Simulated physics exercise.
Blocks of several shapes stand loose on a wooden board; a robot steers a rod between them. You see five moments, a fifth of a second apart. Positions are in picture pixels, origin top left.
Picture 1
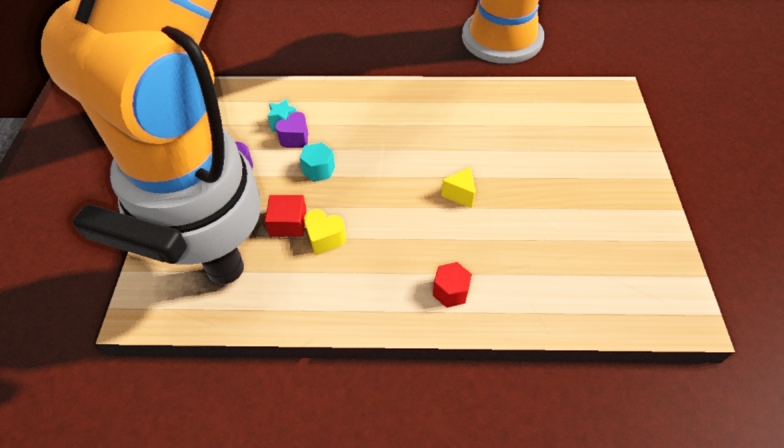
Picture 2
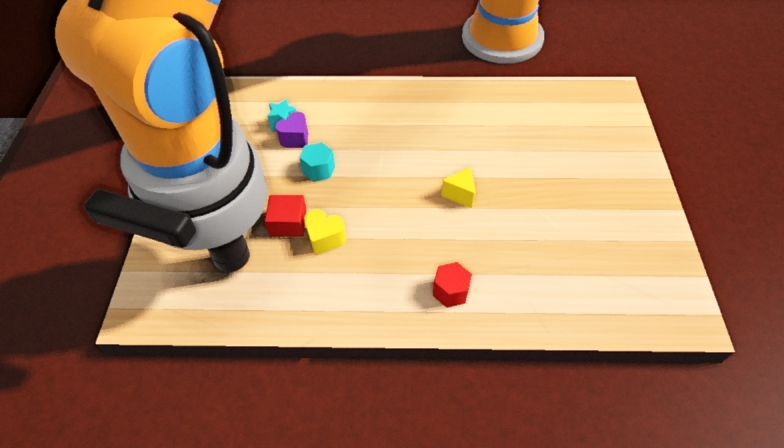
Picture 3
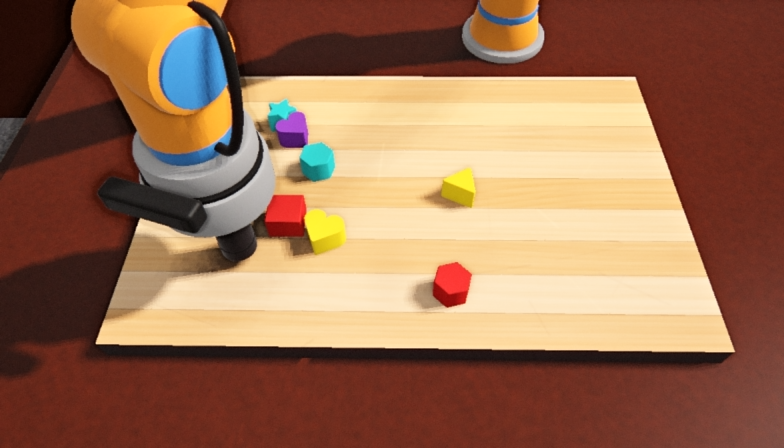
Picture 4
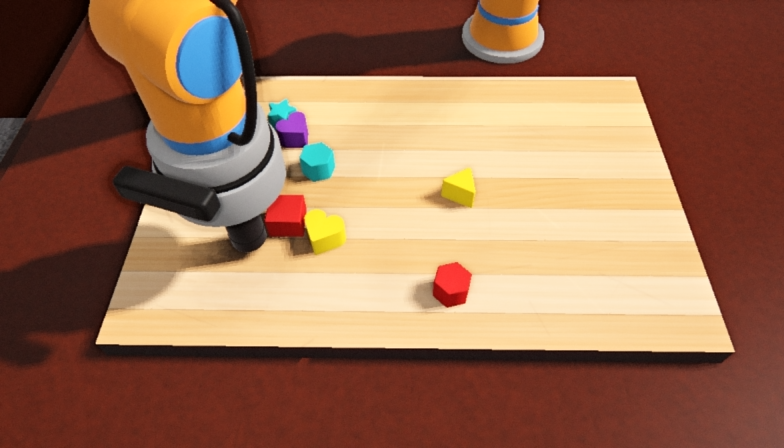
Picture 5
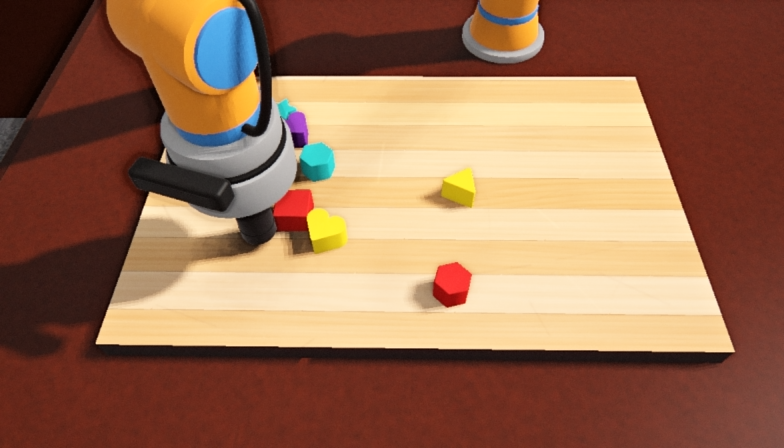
An orange robot arm slid its black rod a short way up and to the right across a wooden board of colourful blocks, then nudged the red square block slightly beside the yellow heart.
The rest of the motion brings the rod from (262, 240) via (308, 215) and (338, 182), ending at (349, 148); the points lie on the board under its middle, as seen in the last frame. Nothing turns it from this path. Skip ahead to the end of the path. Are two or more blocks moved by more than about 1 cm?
Yes, that is what happens.
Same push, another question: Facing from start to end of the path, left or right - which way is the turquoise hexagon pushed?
It is pushed towards the left-hand side.
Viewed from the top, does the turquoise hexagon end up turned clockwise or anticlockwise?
It swings round anticlockwise.
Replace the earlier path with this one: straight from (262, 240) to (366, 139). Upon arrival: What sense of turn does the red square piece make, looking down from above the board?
Looking down: Clockwise.
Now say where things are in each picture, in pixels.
In the first picture, lower end of the rod at (226, 270), tops of blocks, red square piece at (284, 208), purple heart block at (293, 123), turquoise hexagon at (316, 153), yellow heart block at (322, 224).
In the second picture, rod at (233, 258), blocks as before.
In the third picture, rod at (240, 248), blocks as before.
In the fourth picture, rod at (250, 239), blocks as before.
In the fifth picture, rod at (260, 232), red square piece at (292, 202), purple heart block at (293, 123), turquoise hexagon at (316, 153), yellow heart block at (324, 224).
The first path, step by step. One third of the way, rod at (307, 206); red square piece at (327, 173), turned 30° anticlockwise; turquoise hexagon at (316, 151), turned 15° anticlockwise; yellow heart block at (327, 223), turned 15° clockwise.
Two thirds of the way, rod at (336, 174); red square piece at (353, 146), turned 60° anticlockwise; turquoise hexagon at (315, 146), turned 45° anticlockwise; yellow heart block at (327, 223), turned 15° clockwise.
At the end, rod at (348, 139); red square piece at (372, 116), turned 25° anticlockwise; purple heart block not moved; turquoise hexagon at (313, 142), turned 65° anticlockwise; yellow heart block at (327, 223), turned 15° clockwise.
